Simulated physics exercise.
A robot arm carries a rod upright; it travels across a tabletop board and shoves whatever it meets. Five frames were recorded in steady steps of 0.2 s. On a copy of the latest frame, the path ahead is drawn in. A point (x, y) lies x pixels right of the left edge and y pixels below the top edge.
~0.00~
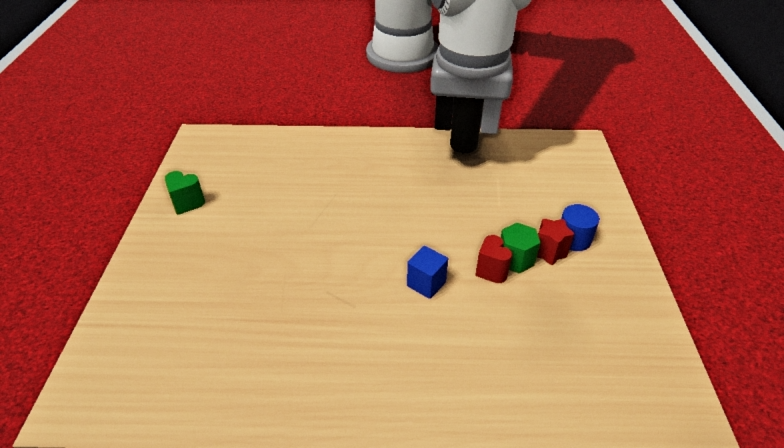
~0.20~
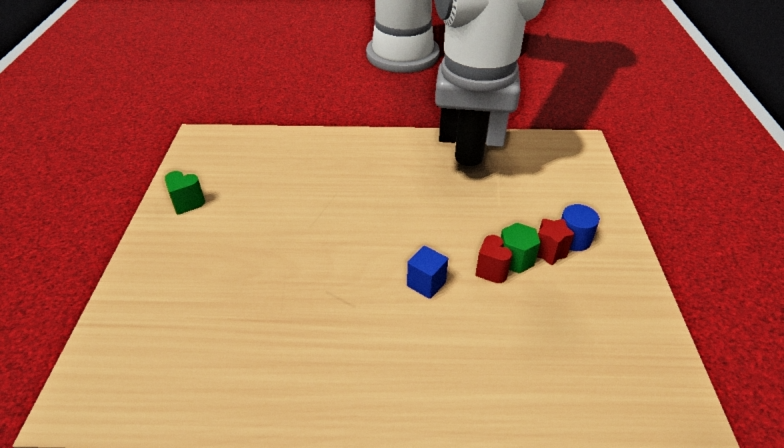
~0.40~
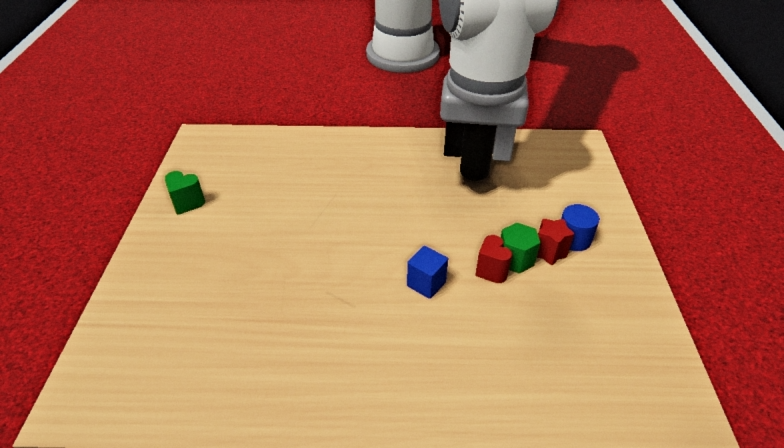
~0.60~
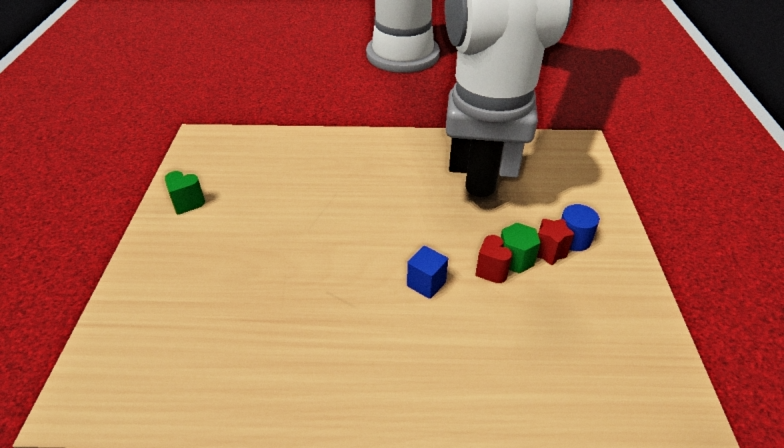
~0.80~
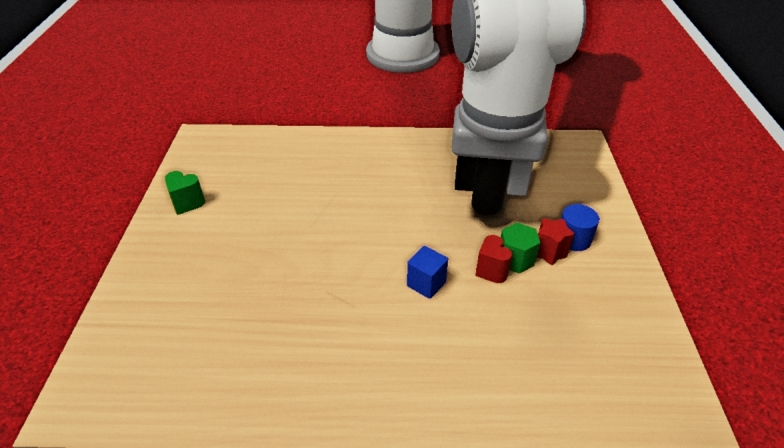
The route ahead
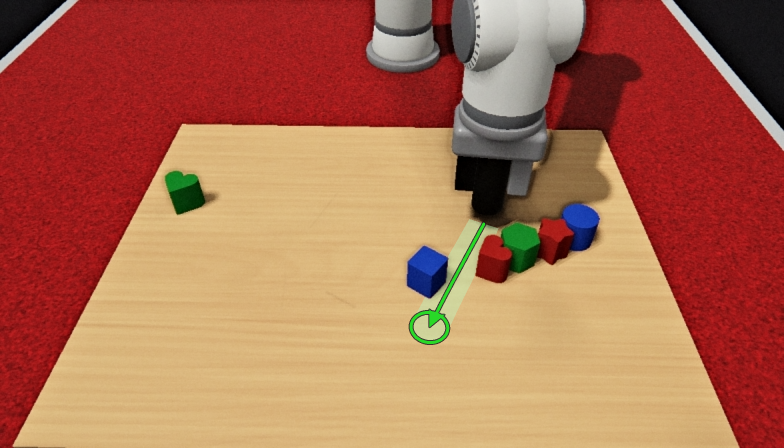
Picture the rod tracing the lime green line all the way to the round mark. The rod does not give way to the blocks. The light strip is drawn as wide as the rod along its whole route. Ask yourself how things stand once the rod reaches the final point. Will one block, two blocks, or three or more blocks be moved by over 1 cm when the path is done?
That makes 1 block.
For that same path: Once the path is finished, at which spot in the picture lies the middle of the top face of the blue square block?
My best guess is (408, 275).
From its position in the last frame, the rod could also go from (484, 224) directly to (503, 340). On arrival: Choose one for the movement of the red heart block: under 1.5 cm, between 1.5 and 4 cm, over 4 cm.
The distance will be above 4 cm.
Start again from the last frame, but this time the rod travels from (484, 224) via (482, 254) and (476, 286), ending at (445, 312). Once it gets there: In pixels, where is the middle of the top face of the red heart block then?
It should be at about (501, 289).
Path on the board, from (484, 224) to (429, 327).
The first path, step by step. One third of the way, rod (470, 237); nothing pushed yet.
Two thirds of the way, rod (451, 271); blue square block (418, 268), turned 40° clockwise; red heart block (496, 252), turned 15° anticlockwise.
At the end, rod (431, 310); blue square block (408, 275), turned 85° clockwise; red heart block (496, 252), turned 15° anticlockwise; green six-sided block in place.
